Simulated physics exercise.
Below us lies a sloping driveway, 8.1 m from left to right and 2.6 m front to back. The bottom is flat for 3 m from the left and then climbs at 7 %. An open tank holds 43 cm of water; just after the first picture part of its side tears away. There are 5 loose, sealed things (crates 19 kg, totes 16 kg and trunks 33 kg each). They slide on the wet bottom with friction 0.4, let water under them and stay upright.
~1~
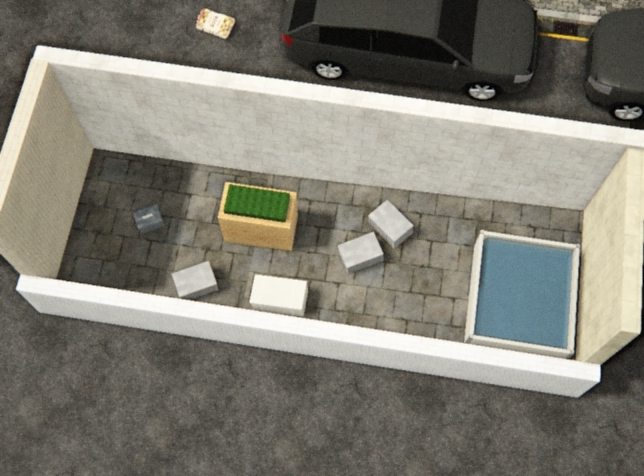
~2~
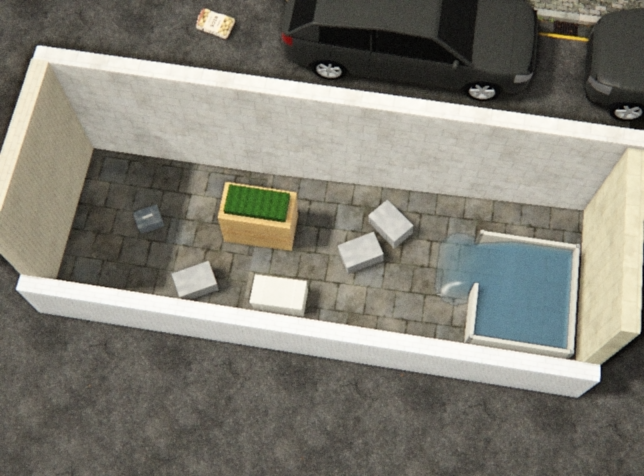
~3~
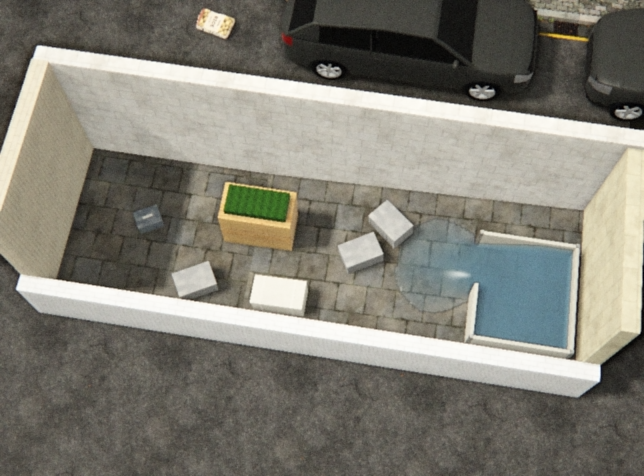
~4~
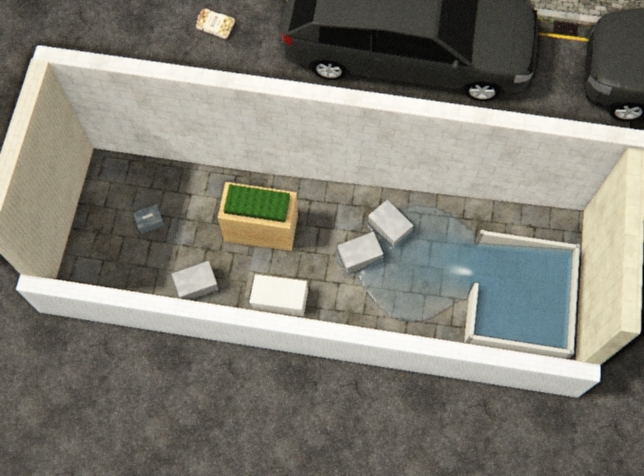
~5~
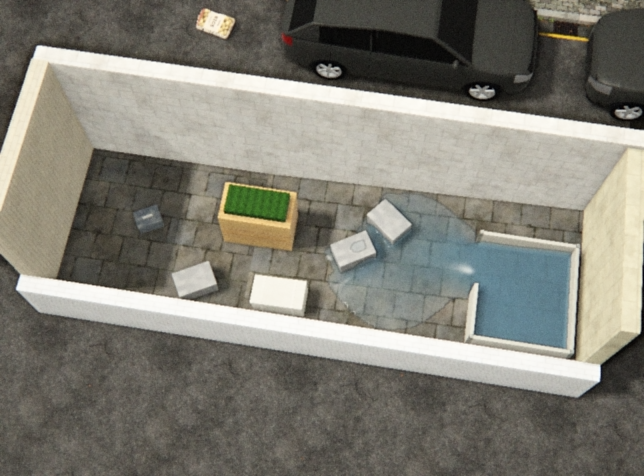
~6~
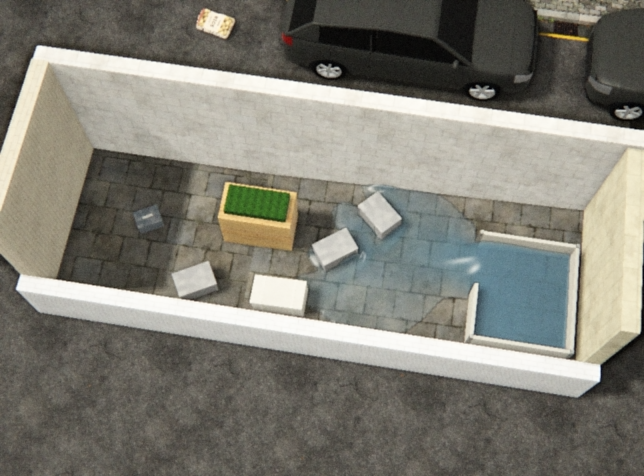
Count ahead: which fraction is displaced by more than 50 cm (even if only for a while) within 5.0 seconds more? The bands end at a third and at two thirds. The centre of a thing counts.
Share: Two thirds or more.
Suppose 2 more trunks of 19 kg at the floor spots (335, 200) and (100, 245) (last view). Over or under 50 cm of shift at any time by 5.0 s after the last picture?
In turn: More, under.
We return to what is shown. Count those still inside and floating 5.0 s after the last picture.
I count 3.
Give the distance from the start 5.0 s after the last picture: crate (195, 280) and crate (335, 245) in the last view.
In turn: 120 cm, 250 cm.
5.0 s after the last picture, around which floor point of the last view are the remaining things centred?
Around (142, 257).
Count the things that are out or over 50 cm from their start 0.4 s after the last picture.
By then 2.
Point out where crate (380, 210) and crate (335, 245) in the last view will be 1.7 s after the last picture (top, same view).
Around (184, 176) and (303, 247).
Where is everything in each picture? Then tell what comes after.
The first picture shows a crate at (362, 250) rests on the ground; a crate at (392, 221), on the bottom; water covers 2.2 m2; 0 of 5 have shifted.
The second picture shows a crate at (362, 250) rests on the ground; a crate at (392, 221), on the bottom; 2.8 m2 under water; 0 of 5 have shifted.
The third picture shows a crate at (362, 250), on the bottom; a crate at (392, 221), on the bottom; water covers 3.7 m2; 0 of 5 have shifted.
The fourth picture shows a crate at (362, 250) rests on the ground; a crate at (392, 221), on the bottom; 4.7 m2 under water; 0 of 5 have shifted.
The fifth picture shows a crate at (355, 249) rests on the ground, 12 cm from its start; a crate at (391, 220) rests on the ground, 3 cm from its start; 5.7 m2 under water; 1 of 5 have shifted.
The sixth picture shows a crate at (337, 247), on the bottom, 40 cm from its start; a crate at (381, 212), on the bottom, 23 cm from its start; water covers 6.9 m2; 2 of 5 have shifted.
Then, 0.4 s after the last picture 2 of 5 are over 50 cm from their spots; 0 afloat.
Then, 1.7 s after the last picture 3 of 5 are over 50 cm from their spots; 1 afloat.
Then, 3.2 s after the last picture 4 of 5 are over 50 cm from their spots; 1 afloat.
Then, 5.0 s after the last picture 4 of 5 are over 50 cm from their spots, and 4 have been at some point; 3 afloat.
